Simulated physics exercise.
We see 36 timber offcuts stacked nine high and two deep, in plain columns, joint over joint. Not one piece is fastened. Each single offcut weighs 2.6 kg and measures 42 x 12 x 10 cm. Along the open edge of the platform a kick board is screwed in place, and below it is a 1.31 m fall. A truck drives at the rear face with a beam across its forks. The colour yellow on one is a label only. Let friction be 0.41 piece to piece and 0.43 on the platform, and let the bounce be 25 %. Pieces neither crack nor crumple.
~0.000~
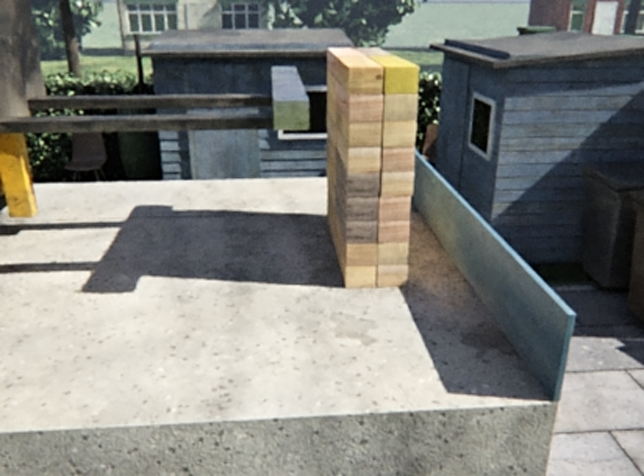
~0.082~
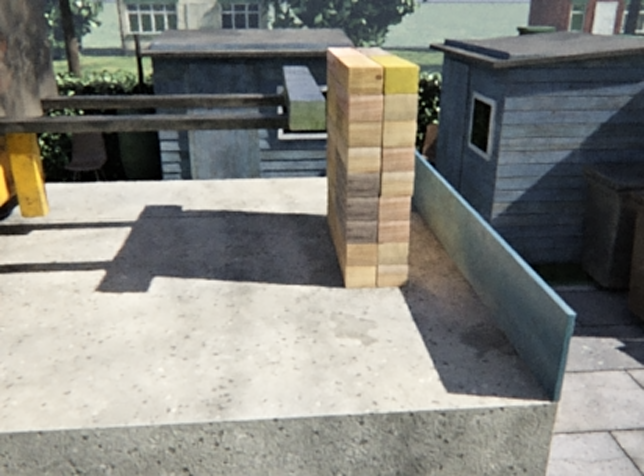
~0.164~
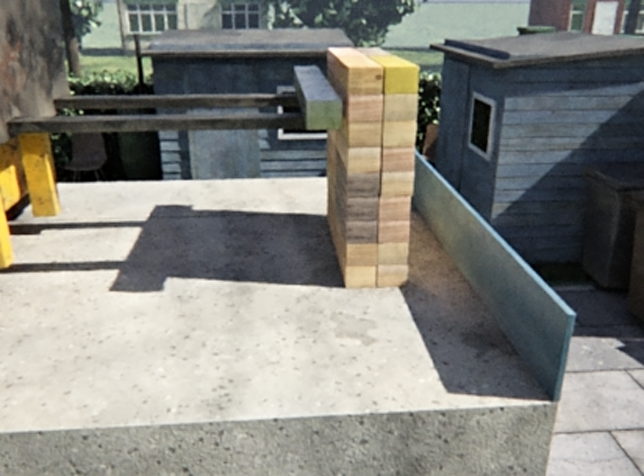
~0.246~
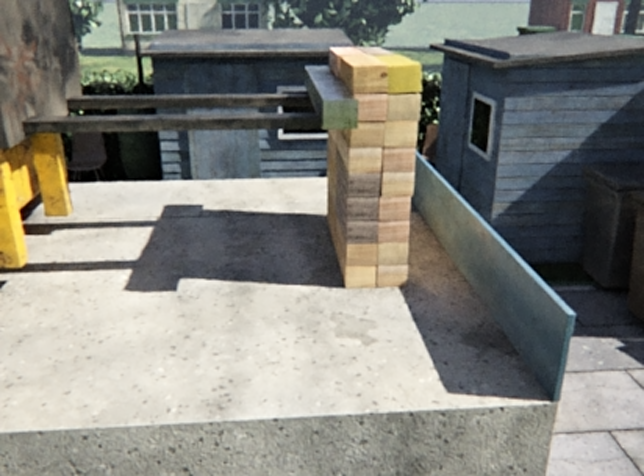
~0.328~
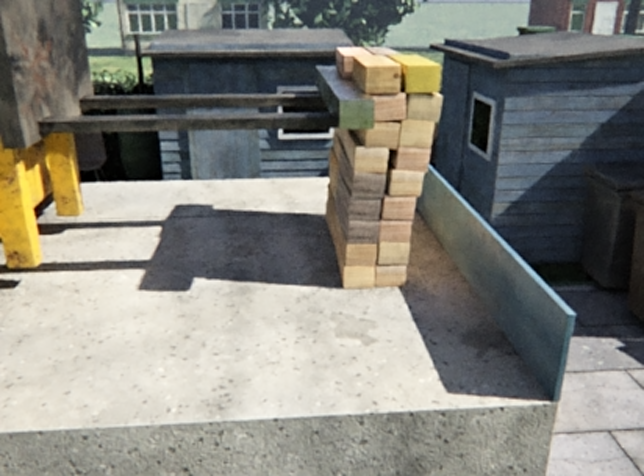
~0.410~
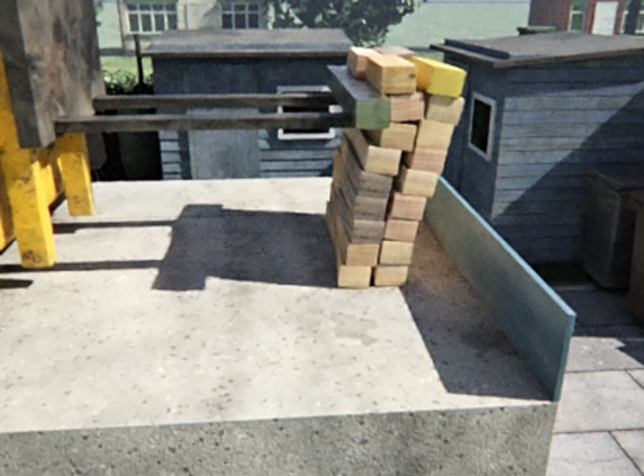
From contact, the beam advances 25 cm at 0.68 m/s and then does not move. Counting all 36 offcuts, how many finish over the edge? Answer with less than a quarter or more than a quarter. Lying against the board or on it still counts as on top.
I would say more than a quarter of them.
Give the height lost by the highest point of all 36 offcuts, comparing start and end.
By about 38 cm, start to end.
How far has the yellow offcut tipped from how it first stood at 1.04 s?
Some 110 degrees.
After 0.52 s, none of the 36 offcuts over the edge, 34 disturbed; yellow offcut 20° from how it stood, 38 mm lower.
After 0.72 s, none of the 36 offcuts over the edge, 34 disturbed; yellow offcut 51° from how it stood, 24 cm lower.
After 1.04 s, 11 of the 36 offcuts over the edge; yellow offcut on its side.
After 1.40 s, 15 of the 36 offcuts over the edge; yellow offcut upside down.
In the end (1.6 s), 15 of the 36 offcuts over the edge; yellow offcut upside down. That is 42 per cent.
